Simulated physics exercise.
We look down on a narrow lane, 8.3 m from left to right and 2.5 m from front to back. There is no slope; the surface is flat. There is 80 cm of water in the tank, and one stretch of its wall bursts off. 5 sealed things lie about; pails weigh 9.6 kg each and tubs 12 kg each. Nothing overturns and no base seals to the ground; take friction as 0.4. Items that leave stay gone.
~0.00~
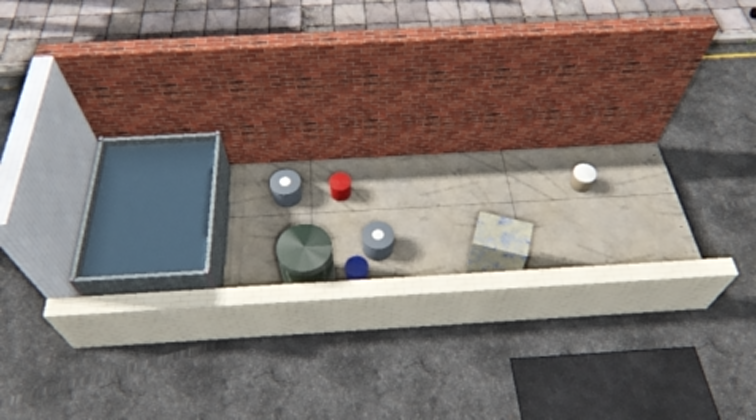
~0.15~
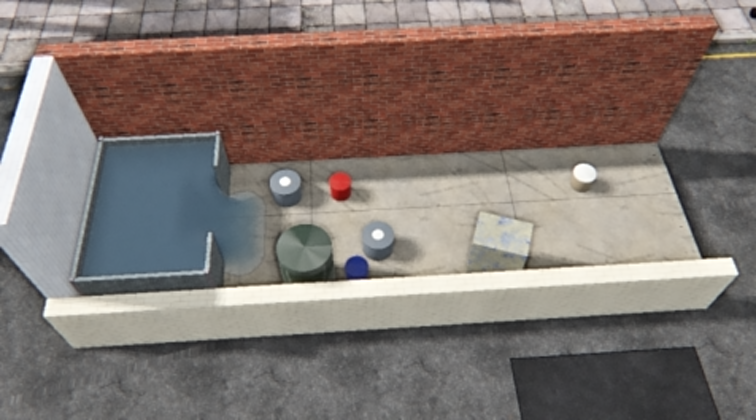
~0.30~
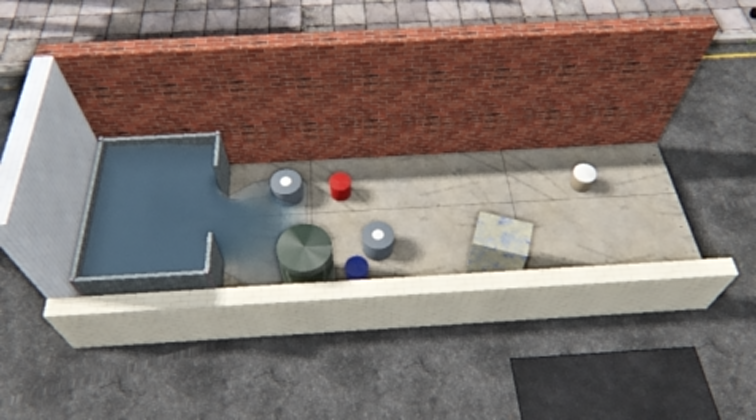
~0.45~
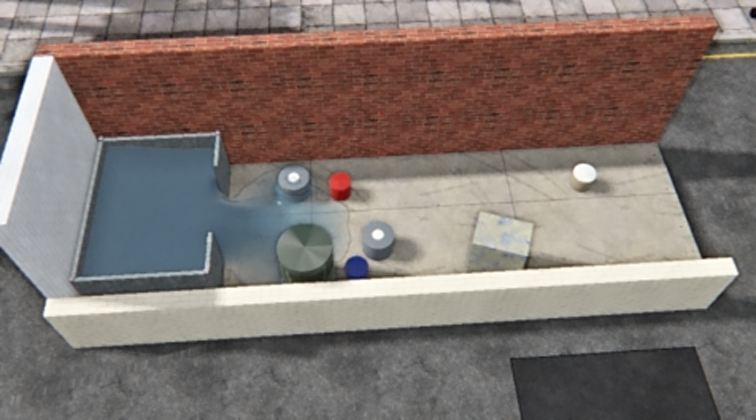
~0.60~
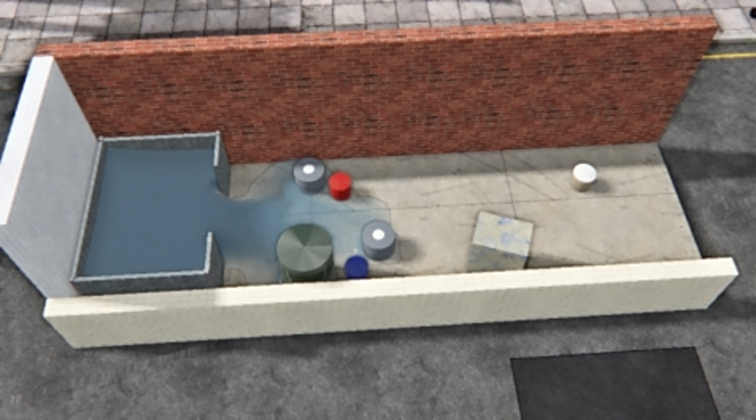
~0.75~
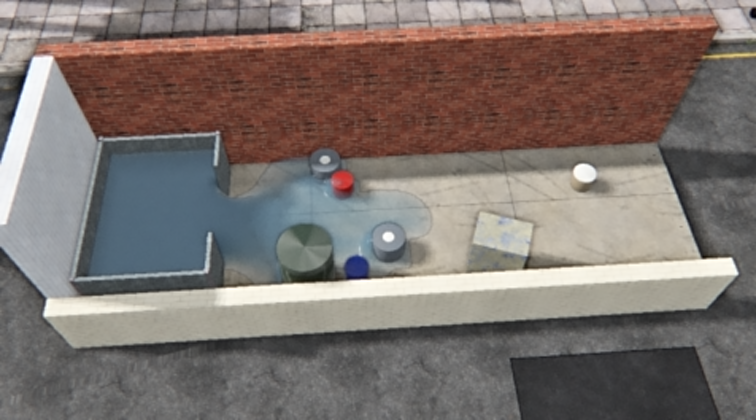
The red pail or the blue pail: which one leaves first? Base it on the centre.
The red one.
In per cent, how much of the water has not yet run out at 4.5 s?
Around 72 % of the water.
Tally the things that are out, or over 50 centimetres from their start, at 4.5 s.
3.
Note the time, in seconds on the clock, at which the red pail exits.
That happens at about 2.5 s.
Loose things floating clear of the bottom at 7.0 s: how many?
Count: 0.
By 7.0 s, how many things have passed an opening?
The number is 3.
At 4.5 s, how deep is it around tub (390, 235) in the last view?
About 8 cm.
After 2.0 s the red pail is near (552, 146), 3.3 m from its start, aground; the blue pail is near (359, 271), 0.1 m from its start, aground; 0 of 5 are out; 2 afloat.
After 4.5 s the red pail has gone out (at 2.7 s); the blue pail is near (354, 267), 0.0 m from its start, aground; 3 of 5 are out; 1 afloat.
After 7.0 s the red pail has gone out (at 2.7 s); the blue pail is near (352, 262), 0.1 m from its start, aground; 3 of 5 are out; 0 afloat.
After 10.0 s the red pail has gone out (at 2.7 s); the blue pail is near (352, 262), 0.1 m from its start, aground; 3 of 5 are out; 0 afloat.
